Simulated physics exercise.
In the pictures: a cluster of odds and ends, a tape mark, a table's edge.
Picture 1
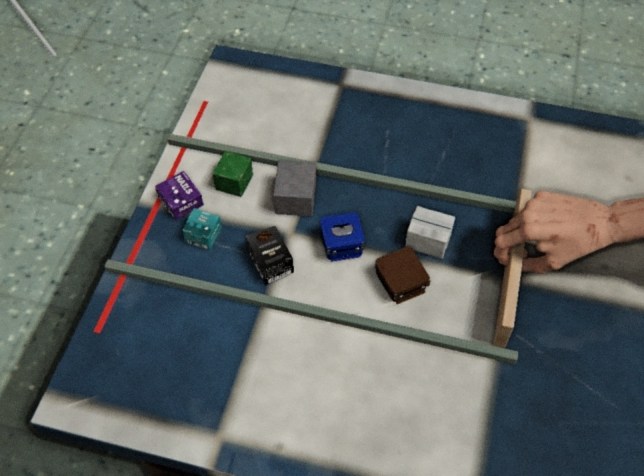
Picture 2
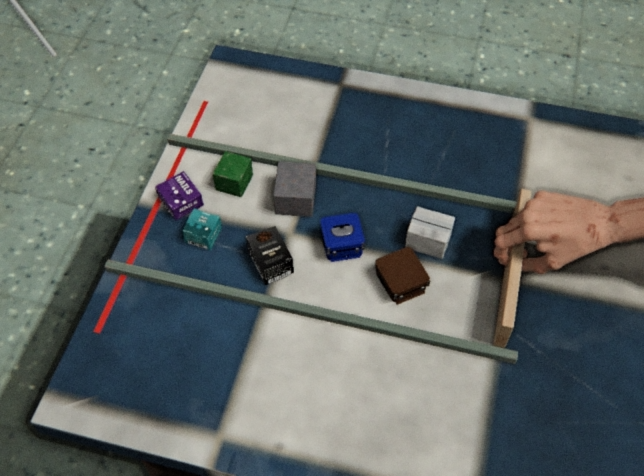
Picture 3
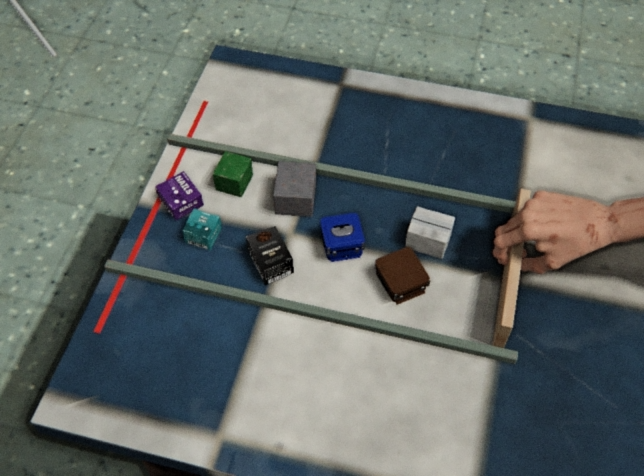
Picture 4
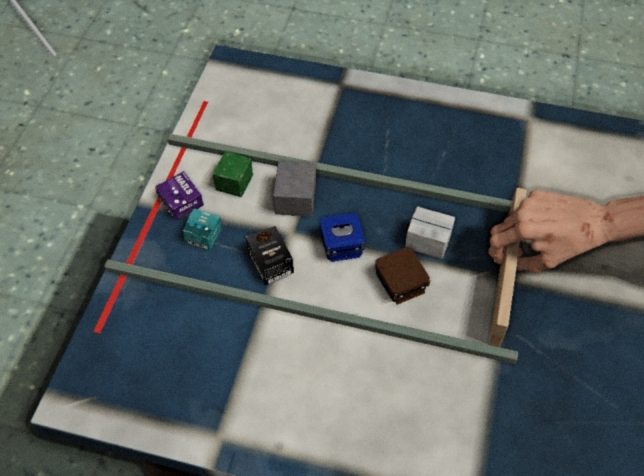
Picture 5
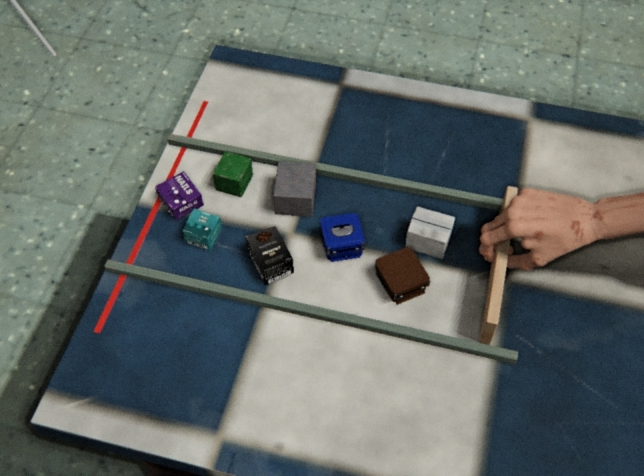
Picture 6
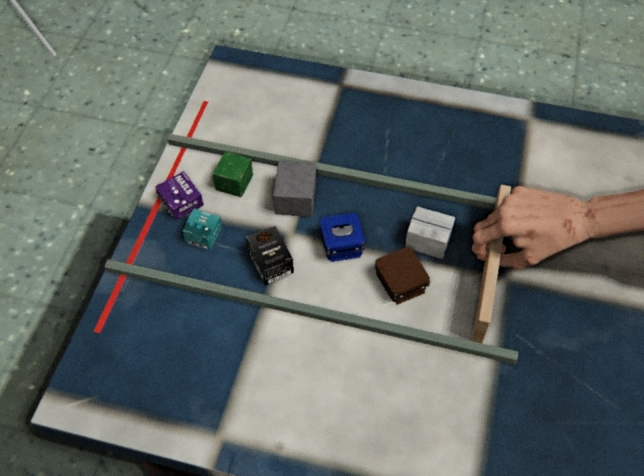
The footage shows several coloured boxes and blocks resting between two rails on a blue and white checked surface near a red line, while a hand at the right slides an upright board slightly left toward the motionless objects.
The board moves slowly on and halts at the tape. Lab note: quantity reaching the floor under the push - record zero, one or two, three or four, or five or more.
Recorded: Five or more.
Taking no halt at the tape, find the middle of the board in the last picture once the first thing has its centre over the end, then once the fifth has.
Pixels in order: Roughly (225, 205), roughly (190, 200).
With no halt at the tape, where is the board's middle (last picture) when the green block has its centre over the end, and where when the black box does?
Approx. (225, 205) for the first, approx. (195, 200) for the second.
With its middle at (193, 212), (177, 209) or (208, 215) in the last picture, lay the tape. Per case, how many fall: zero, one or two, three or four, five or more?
Either three or four; at least five; three to four.
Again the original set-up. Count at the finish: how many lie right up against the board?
At rest, 1 are in contact.
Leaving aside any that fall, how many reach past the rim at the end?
The answer comes to 1.
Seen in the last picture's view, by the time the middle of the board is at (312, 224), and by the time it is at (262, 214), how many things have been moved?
The number moved is 5 and then 8.
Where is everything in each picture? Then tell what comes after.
Purple box (180, 196); turquoise box (202, 229); green block (233, 174); board (513, 266); tape (157, 205), in the first frame.
Turquoise box (202, 230); black box (270, 255), in the second frame.
Green block (233, 174); white box (430, 233), in the third frame.
Purple box (180, 196); board (508, 266), in the fourth frame.
Turquoise box (202, 230); brown case (401, 276), in the fifth frame.
Purple box (180, 196); turquoise box (202, 230); green block (233, 174); board (491, 262); tape (157, 205), in the sixth frame.
Soon after, none off yet; purple box at rest near (180, 196); turquoise box at rest near (202, 230); green block at rest near (233, 174).
At rest, the number that fall off is five or more; fallen, brown case, blue case, grey block, black box, green block, turquoise box and purple box.
